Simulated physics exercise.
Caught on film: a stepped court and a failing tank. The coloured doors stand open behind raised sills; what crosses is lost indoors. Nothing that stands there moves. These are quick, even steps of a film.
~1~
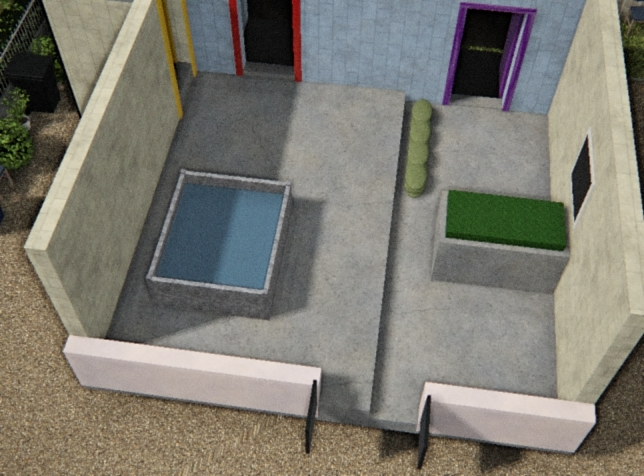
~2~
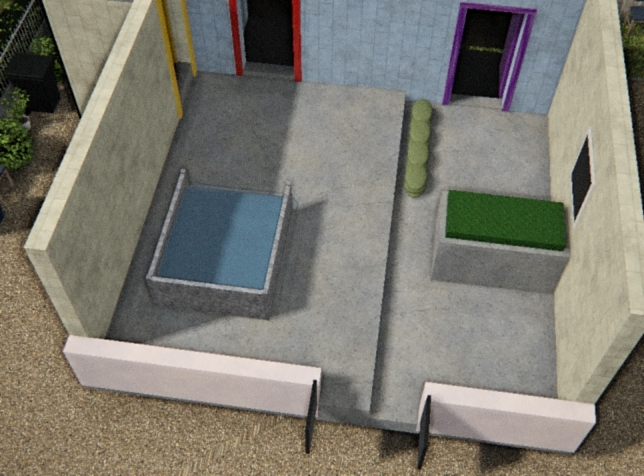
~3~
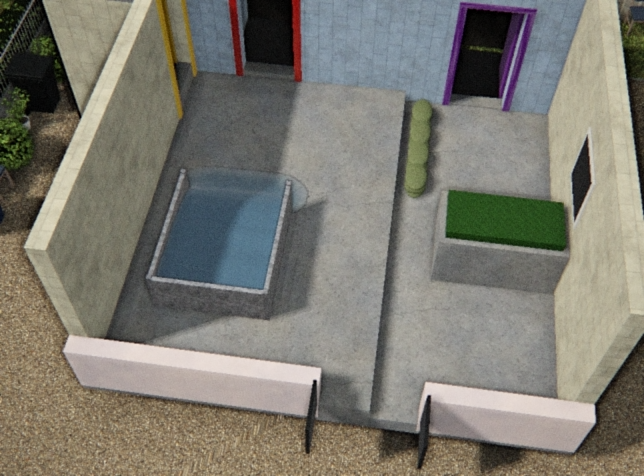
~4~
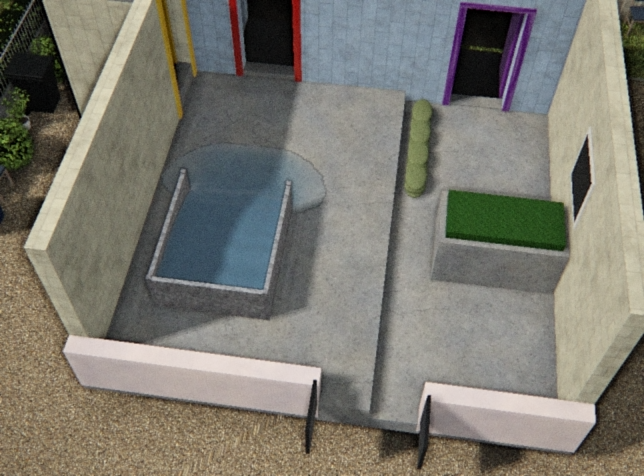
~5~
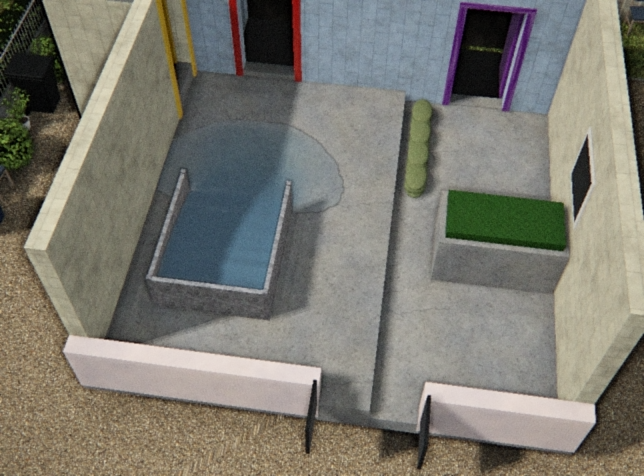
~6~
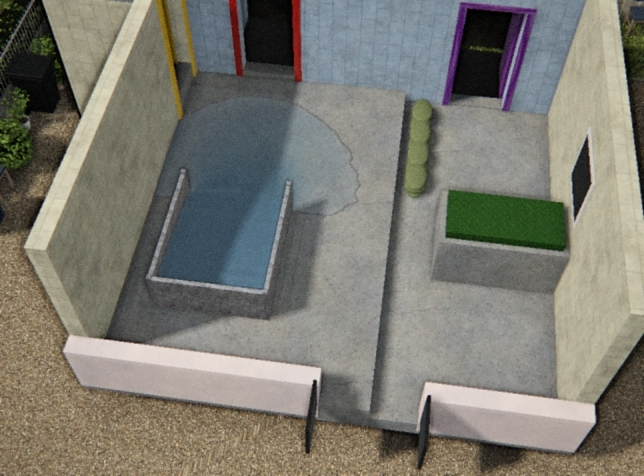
In the video, an open tank of still water stands in a walled court before red and purple doorways; its far side disappears, and a thin sheet of water pours out, spreading in a widening rounded shape across the grey floor.
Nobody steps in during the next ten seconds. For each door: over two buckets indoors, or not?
One by one: The purple door stays under that; the yellow door stays under that; the red door takes more than that.
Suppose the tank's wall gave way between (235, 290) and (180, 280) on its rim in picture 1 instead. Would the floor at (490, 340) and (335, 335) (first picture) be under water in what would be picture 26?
In that order: Awash, flooded.
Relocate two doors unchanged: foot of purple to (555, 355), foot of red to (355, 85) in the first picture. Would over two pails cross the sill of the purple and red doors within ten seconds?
Then: Purple door keeps below it, red door goes over.
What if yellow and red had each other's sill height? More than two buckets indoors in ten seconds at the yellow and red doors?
In short: Yellow door is over, red door takes less.
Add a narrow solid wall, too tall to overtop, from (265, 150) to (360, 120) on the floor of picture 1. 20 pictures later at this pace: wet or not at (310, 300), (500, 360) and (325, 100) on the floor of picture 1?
In that order: Not flooded, no water, awash.
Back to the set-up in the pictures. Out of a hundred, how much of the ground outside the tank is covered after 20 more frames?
Near 40 in a hundred.
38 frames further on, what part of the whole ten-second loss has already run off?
Near 60 in a hundred.
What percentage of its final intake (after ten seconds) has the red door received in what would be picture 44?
Some 100 per cent.
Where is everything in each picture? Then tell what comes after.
The first frame shows still water in the open tank at (223, 232).
In the second frame, the front is at (294, 209), out from the gap on the open tank's far side.
In the third frame, the front is at a hidden place, out from the gap on the open tank's far side.
In the fourth frame, the front is at (182, 160), out from the gap on the open tank's far side.
In the fifth frame, water pours out on the open tank's far side and has run to (230, 123).
In the sixth frame, the front is at (244, 101), out from the gap on the open tank's far side.
A moment on, water covers 30 % of the floor; the purple door not reached, the yellow door wet at the sill, nothing in, the red door over two buckets in.
Next, water covers 35 % of the floor; the purple door not reached, the yellow door wet at the sill, nothing in, the red door far over two buckets in.
Then, water covers 40 % of the floor; the purple door wet at the sill, nothing in, the yellow door wet at the sill, nothing in, the red door far over two buckets in.
Later, water covers 70 % of the floor; the purple door under two buckets in, the yellow door wet at the sill, nothing in, the red door far over two buckets in.
In the end, water covers 90 % of the floor; the purple door under two buckets in, the yellow door wet at the sill, nothing in, the red door far over two buckets in.
